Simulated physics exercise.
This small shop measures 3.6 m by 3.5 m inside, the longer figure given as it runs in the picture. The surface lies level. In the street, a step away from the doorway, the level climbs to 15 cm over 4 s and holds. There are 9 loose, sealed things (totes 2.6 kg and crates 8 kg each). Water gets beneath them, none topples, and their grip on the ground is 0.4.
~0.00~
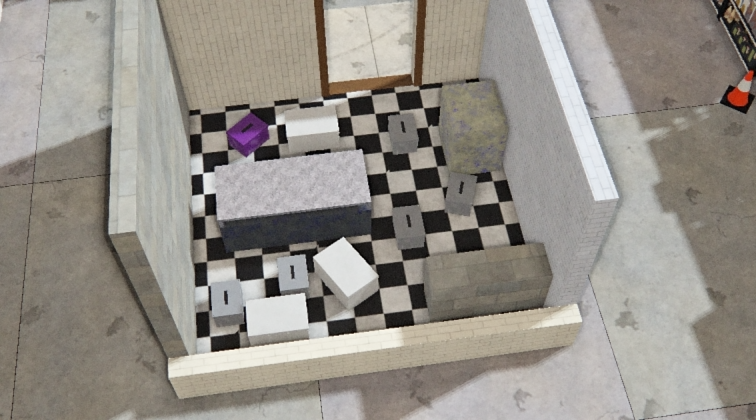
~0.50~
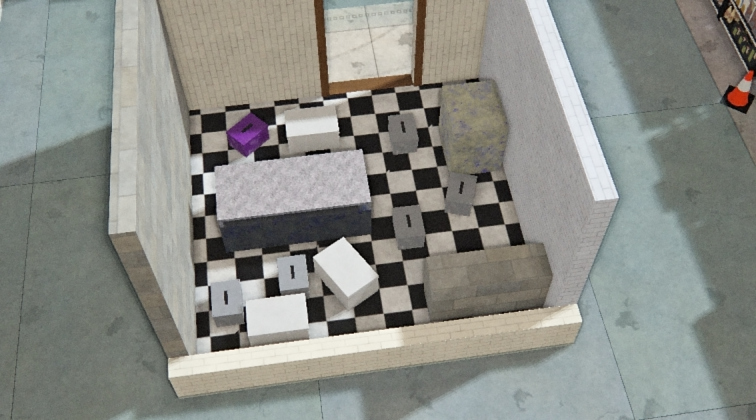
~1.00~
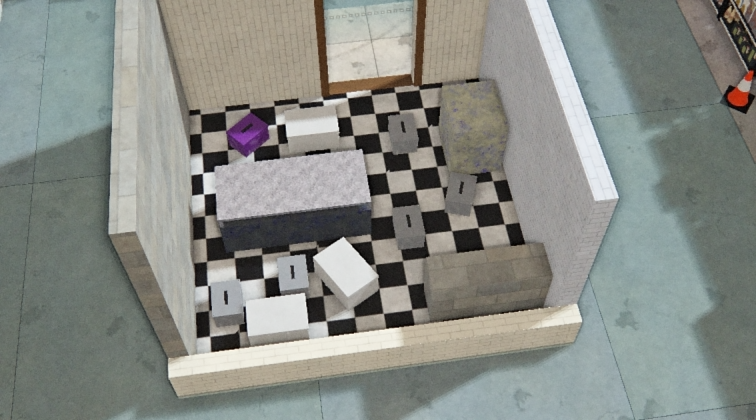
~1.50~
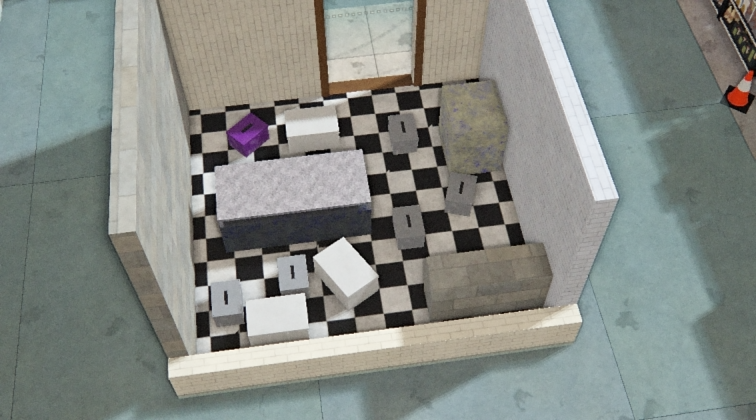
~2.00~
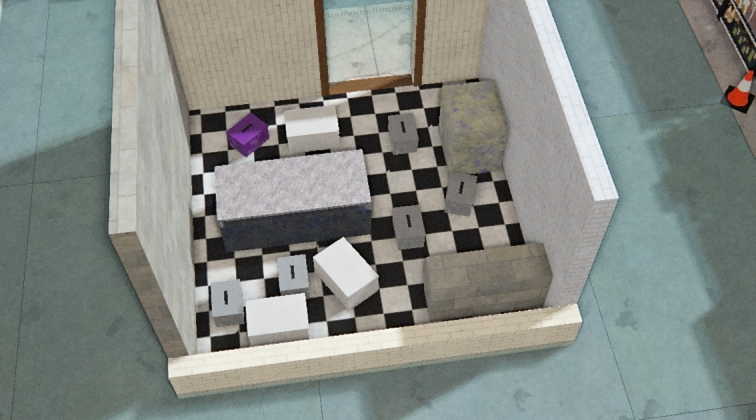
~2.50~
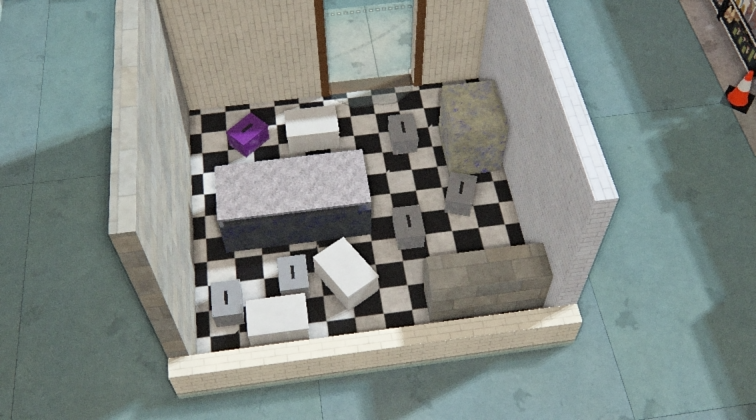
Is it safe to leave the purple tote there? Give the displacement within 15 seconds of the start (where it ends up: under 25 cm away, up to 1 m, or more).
The purple tote slides a little.
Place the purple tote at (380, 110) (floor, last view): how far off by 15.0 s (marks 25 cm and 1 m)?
It gets carried off.
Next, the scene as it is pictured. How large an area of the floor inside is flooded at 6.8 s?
Roughly 8.0 m2.
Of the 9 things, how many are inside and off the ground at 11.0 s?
At that moment 9.
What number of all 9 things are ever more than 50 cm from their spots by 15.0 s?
I count 9.
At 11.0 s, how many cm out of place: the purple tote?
Roughly 100 cm by then.
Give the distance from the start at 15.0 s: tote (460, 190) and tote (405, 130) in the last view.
In turn: 250 cm, 120 cm.
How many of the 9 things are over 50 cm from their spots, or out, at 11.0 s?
By then 7.
After 3.5 s the purple tote is near (247, 129), 0.0 m from its start, aground; 0 afloat.
After 6.8 s the purple tote is near (236, 121), 0.2 m from its start, aground; 3 afloat.
After 11.0 s the purple tote is near (318, 156), 1.0 m from its start, afloat; 9 afloat.
After 15.0 s the purple tote is near (279, 96), 0.6 m from its start, afloat; 9 afloat.
